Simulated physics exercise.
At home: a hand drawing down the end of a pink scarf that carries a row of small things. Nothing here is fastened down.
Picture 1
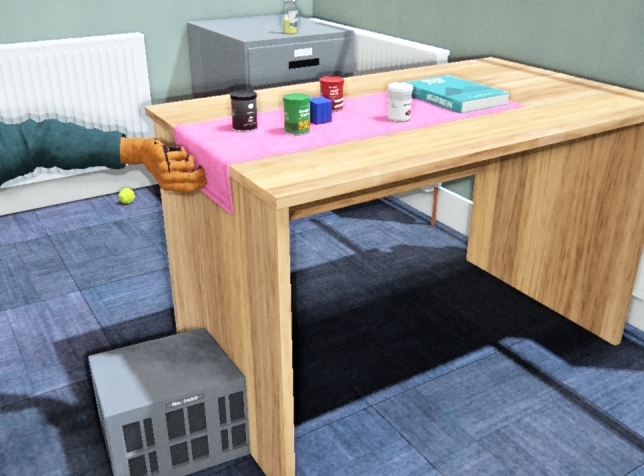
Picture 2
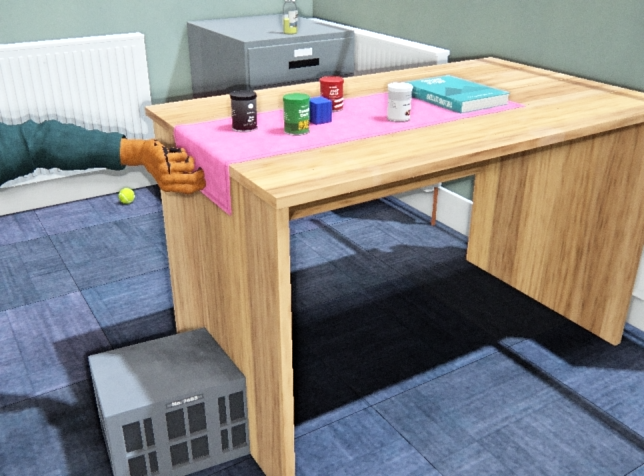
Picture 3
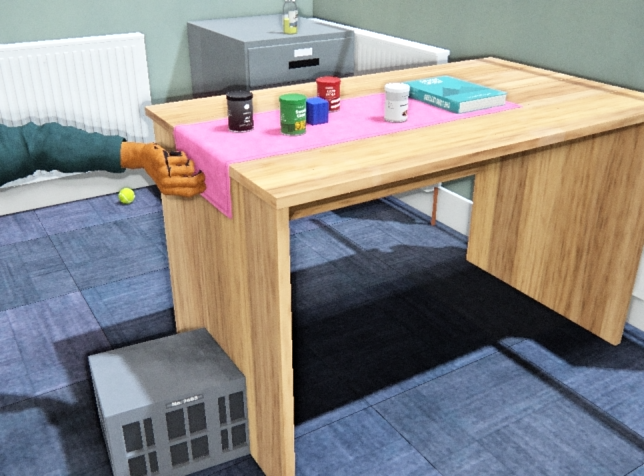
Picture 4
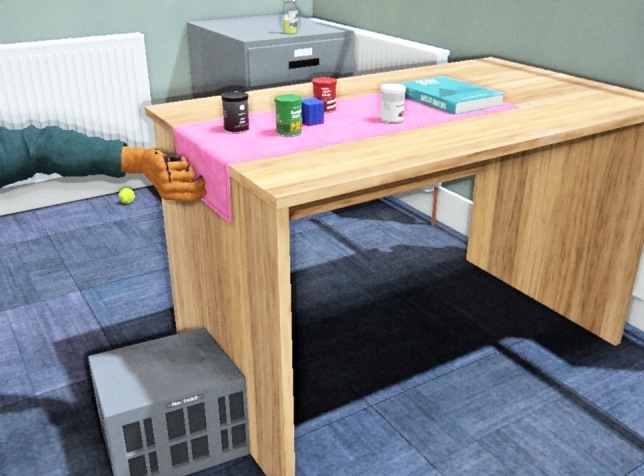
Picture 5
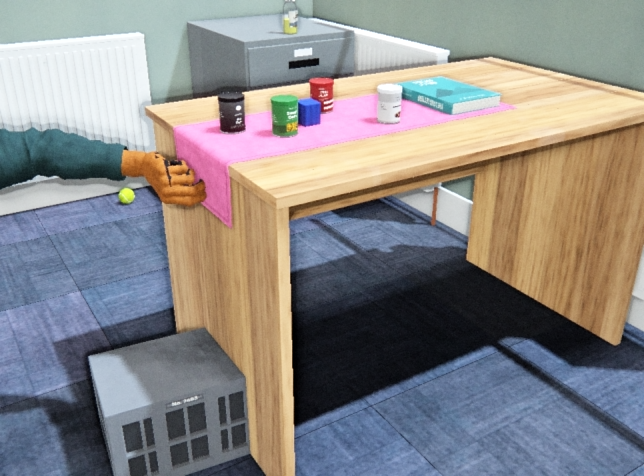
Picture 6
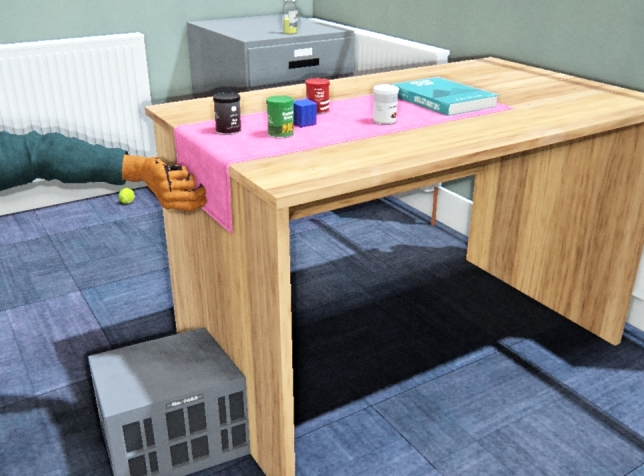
To begin with, a gloved-looking orange hand grips the end of a pink scarf hanging over a wooden desk's left edge, with cans, a blue cube and a teal book on top. The hand then draws the cloth slowly downward, and the cans and cube ride a short way left with it.
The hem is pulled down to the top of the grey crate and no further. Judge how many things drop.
This will send four of them over the edge.
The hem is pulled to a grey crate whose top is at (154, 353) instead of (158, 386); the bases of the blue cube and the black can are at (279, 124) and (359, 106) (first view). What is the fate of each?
Result: Blue cube gone, black can still there.
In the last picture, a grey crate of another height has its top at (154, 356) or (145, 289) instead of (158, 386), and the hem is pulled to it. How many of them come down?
First case 3, second case 1.
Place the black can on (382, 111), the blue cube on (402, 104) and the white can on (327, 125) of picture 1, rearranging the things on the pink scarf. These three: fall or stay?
The black can stays put; the blue cube stays put; the white can ends up off.
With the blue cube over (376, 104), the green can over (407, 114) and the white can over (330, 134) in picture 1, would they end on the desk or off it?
As for the blue cube, it stays aboard; the green can stays aboard; the white can goes off.
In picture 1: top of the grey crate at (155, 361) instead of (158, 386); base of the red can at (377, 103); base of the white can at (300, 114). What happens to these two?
Here's what happens: The red can remains aboard, the white can leaves its perch.
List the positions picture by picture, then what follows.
The first picture shows hem (233, 214); black can (243, 93); green can (296, 96); blue cube (319, 100); red can (332, 79); white can (400, 85); top of the crate (158, 386).
The second picture shows hem (231, 215); black can (243, 93).
The third picture shows hem (232, 219); green can (293, 97).
The fourth picture shows hem (232, 224); blue cube (311, 101); top of the crate (158, 386).
The fifth picture shows hem (232, 228); red can (321, 81).
The sixth picture shows hem (233, 233); black can (226, 96); green can (280, 99); blue cube (304, 102); red can (318, 81); white can (386, 88).
Soon after, hem near (207, 262); black can gone.
Then, hem near (210, 333); black can, green can and blue cube gone.
At rest, hem on the crate; black can, green can, blue cube and red can gone. Over the edge go four.
